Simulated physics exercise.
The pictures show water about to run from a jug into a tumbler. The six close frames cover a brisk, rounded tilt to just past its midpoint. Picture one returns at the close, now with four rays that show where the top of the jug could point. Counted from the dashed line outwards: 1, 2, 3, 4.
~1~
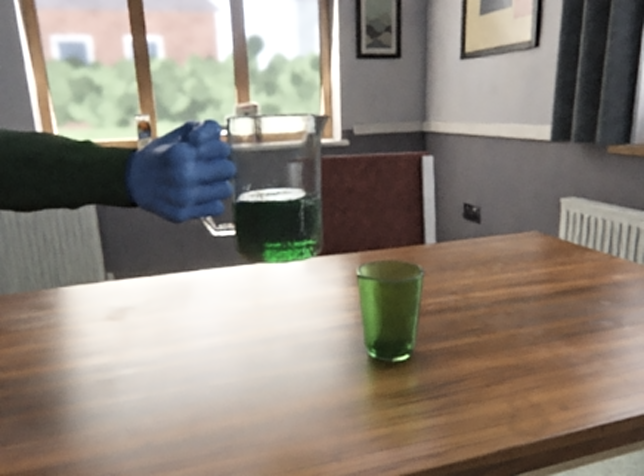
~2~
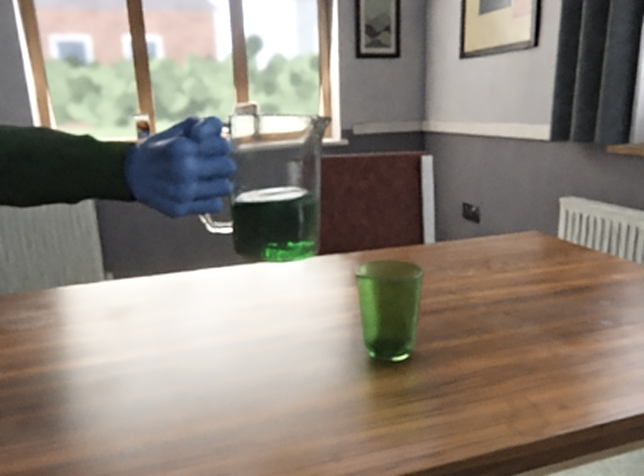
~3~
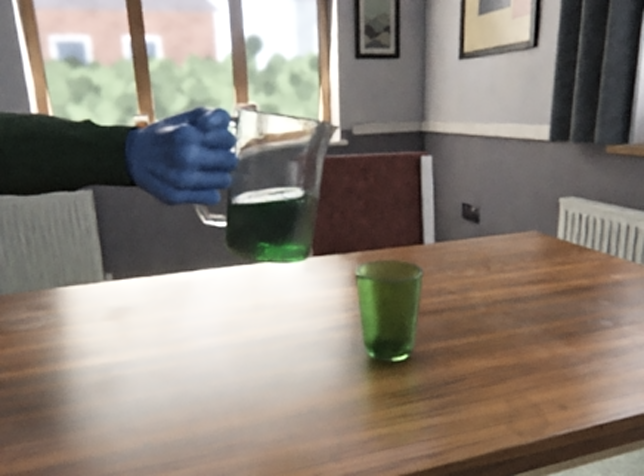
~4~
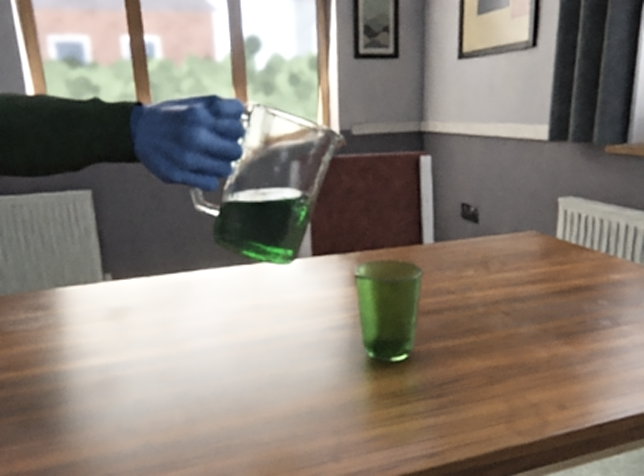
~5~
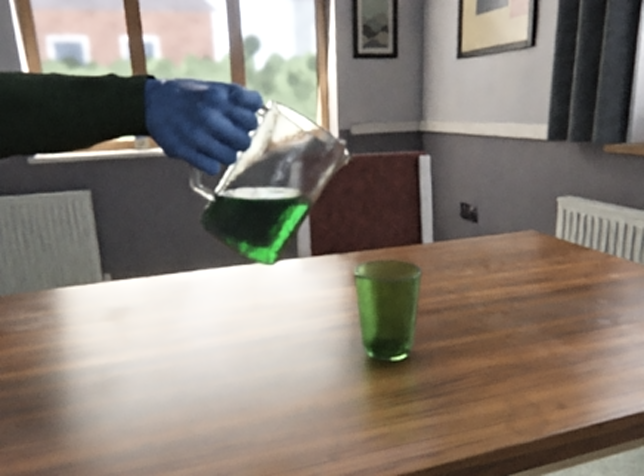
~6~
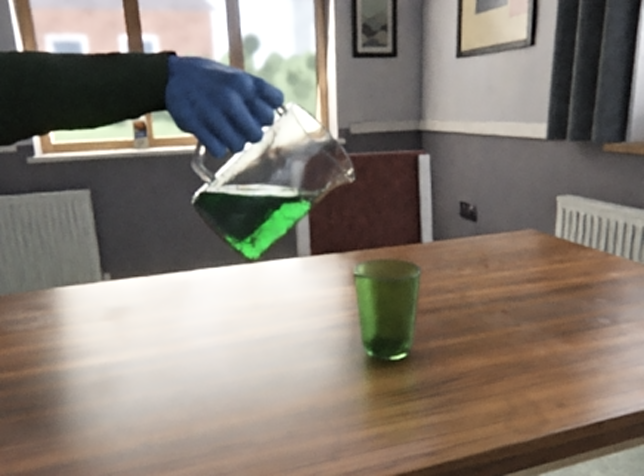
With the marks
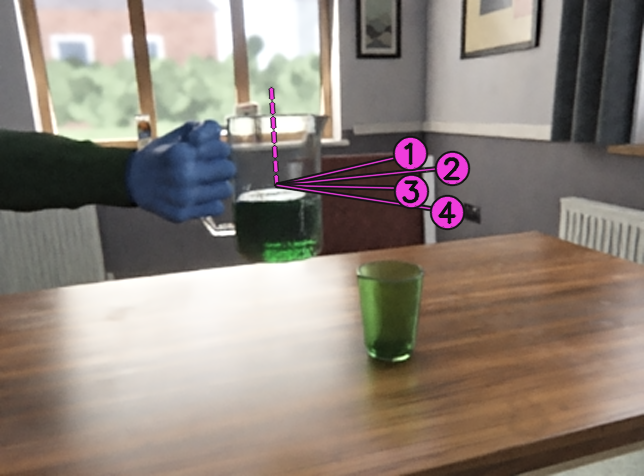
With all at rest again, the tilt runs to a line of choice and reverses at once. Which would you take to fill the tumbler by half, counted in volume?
Use mark 1.
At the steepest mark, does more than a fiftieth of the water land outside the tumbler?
Yes.
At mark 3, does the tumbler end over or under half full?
Over.
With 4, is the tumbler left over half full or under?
Over half.
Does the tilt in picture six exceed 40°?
Yes, it does.
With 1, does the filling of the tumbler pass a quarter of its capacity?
Yes.
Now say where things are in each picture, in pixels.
Upright, lip at (327, 116); rim of the tumbler round (390, 270); nothing has left yet.
Tipped about 3°, lip at (329, 118); nothing has left yet.
Tipped about 10°, lip at (336, 127); nothing has left yet.
Tipped about 22°, lip at (344, 141); nothing has left yet.
Tipped about 36°, lip at (350, 159); nothing has left yet.
Tipped about 51°, lip at (353, 179); nothing has left yet.
On the marked copy, 1 at (393, 158); 2 at (435, 168); 3 at (394, 188); 4 at (431, 208).
If 1 is chosen, the tumbler ends with about 47 % of what it can hold; 4 % of the water is spilt.
If 2 is chosen, the tumbler ends with about 67 % of what it can hold; 6 % of the water is spilt.
If 3 is chosen, the tumbler ends with about 82 % of what it can hold; 9 % of the water is spilt.
If 4 is chosen, the tumbler ends with about 86 % of what it can hold; 18 % of the water is spilt.
